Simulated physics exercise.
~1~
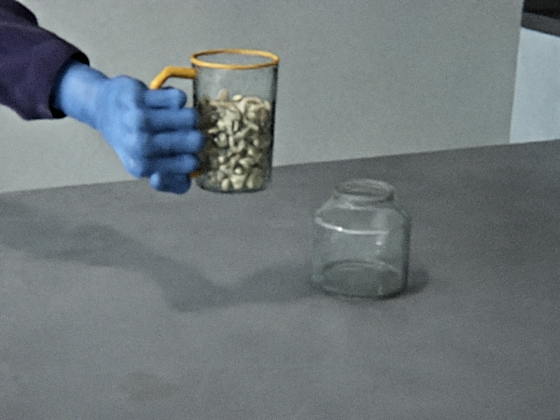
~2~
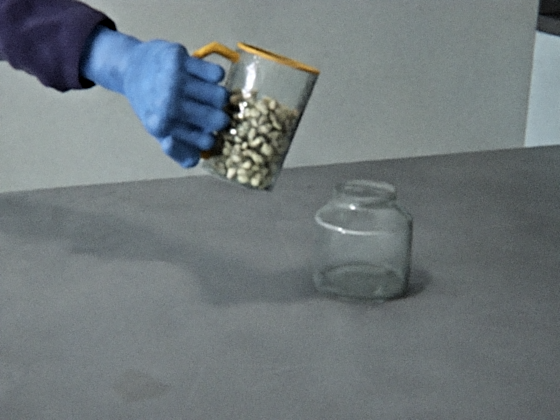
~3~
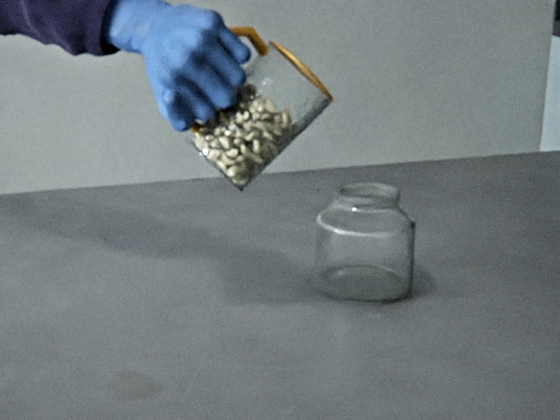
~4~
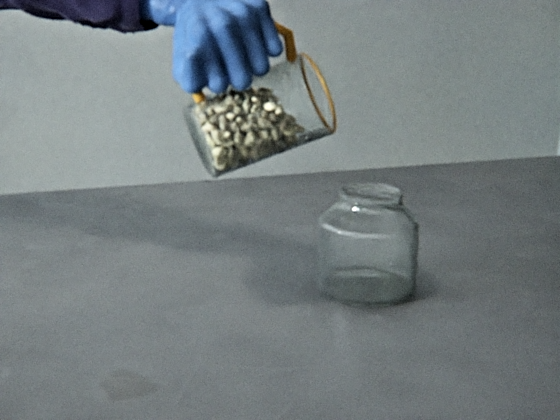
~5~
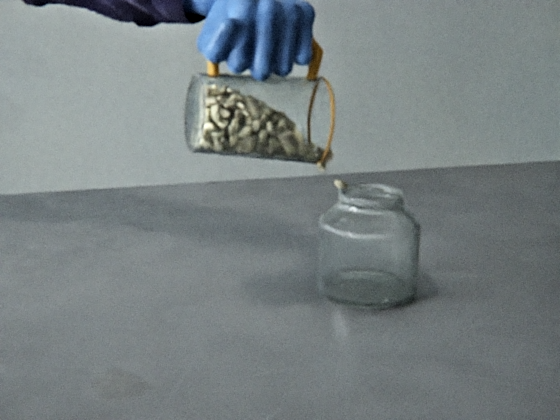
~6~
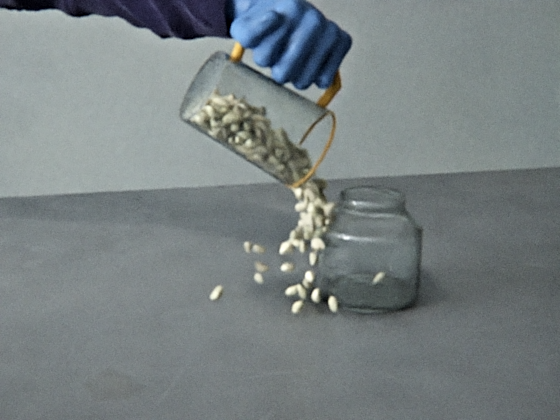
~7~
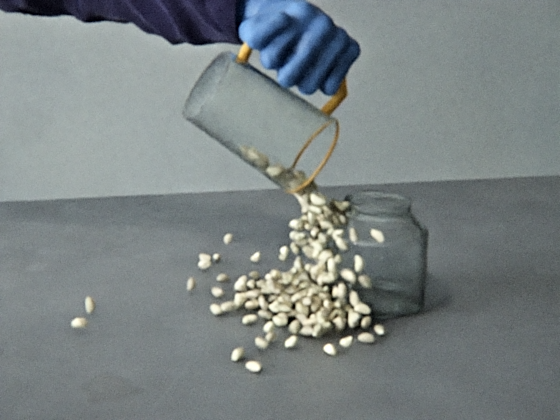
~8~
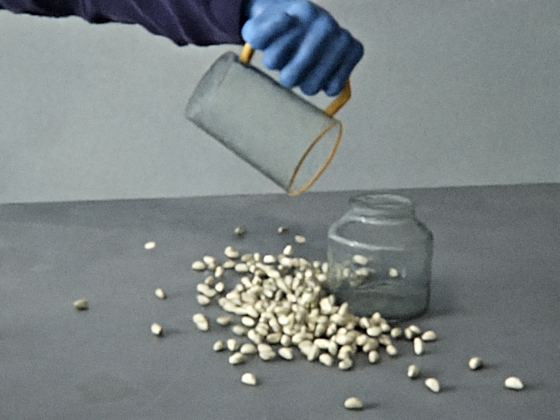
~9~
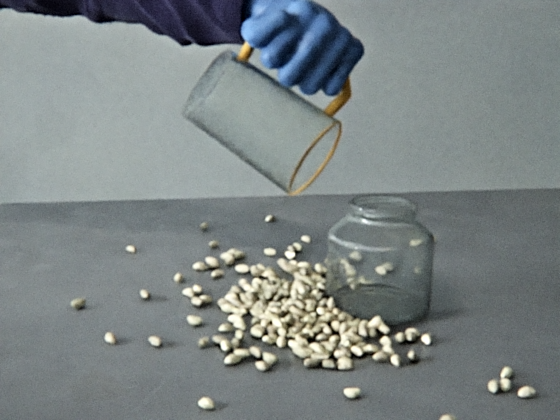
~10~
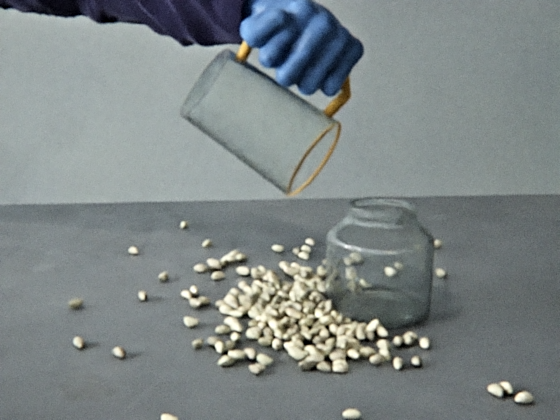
Blue-gloved hand tipping white beans from a clear cup, missing the glass jar and leaving them heaped and scattered across the grey table.
